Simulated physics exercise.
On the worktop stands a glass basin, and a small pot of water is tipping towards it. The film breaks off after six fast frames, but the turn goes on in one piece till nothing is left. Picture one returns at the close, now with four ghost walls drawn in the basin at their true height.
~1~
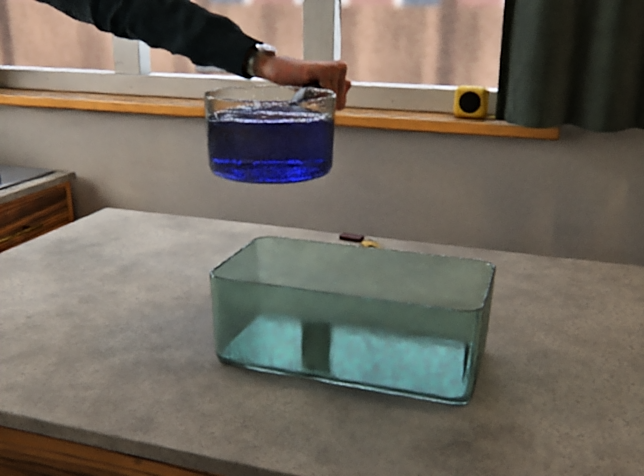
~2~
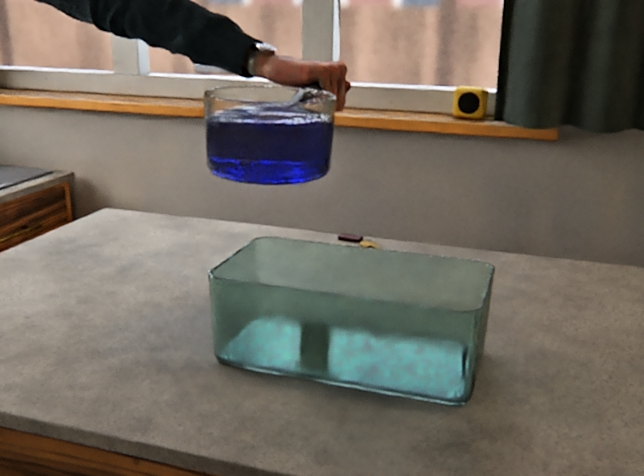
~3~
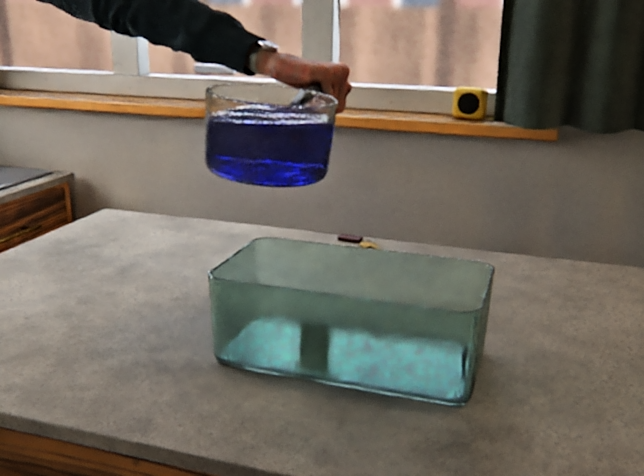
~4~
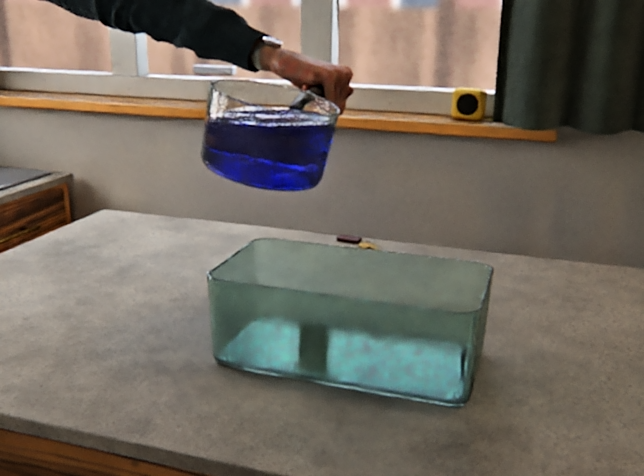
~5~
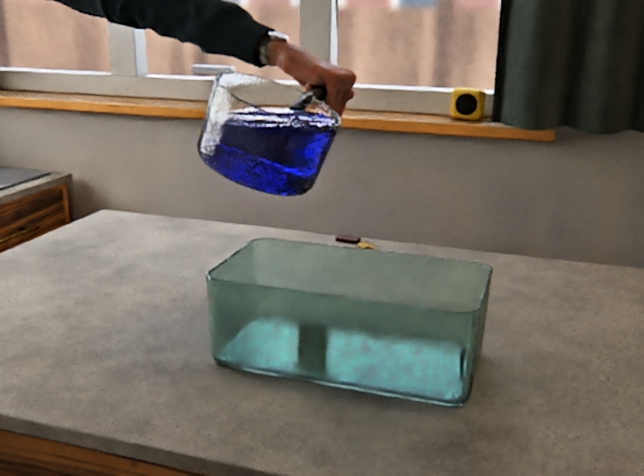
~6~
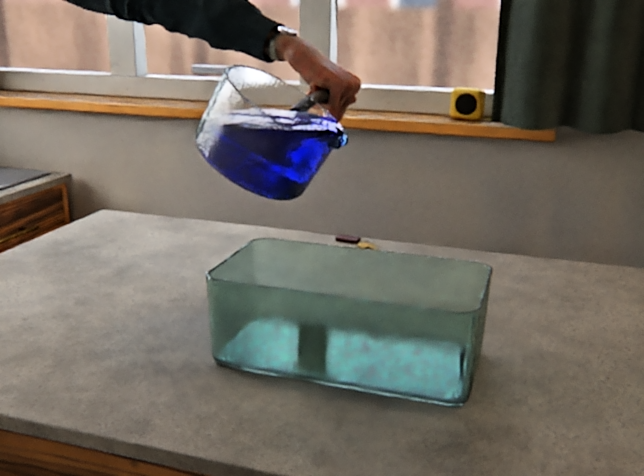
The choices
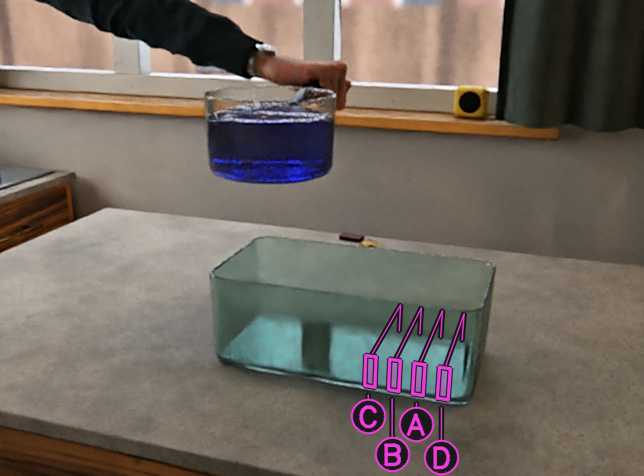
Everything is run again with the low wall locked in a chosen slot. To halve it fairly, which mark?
Slot C does it best.
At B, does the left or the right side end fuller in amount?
The left one.
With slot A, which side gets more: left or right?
The left one.
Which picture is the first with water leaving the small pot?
In picture 6.
On the marked copy, A at (416, 402); B at (392, 398); C at (368, 394); D at (441, 407).
With A, about 93 % ends left of the wall and 6 % right of it.
With B, about 77 % ends left of the wall and 21 % right of it.
With C, about 50 % ends left of the wall and 49 % right of it.
With D, about 88 % ends left of the wall and 11 % right of it.
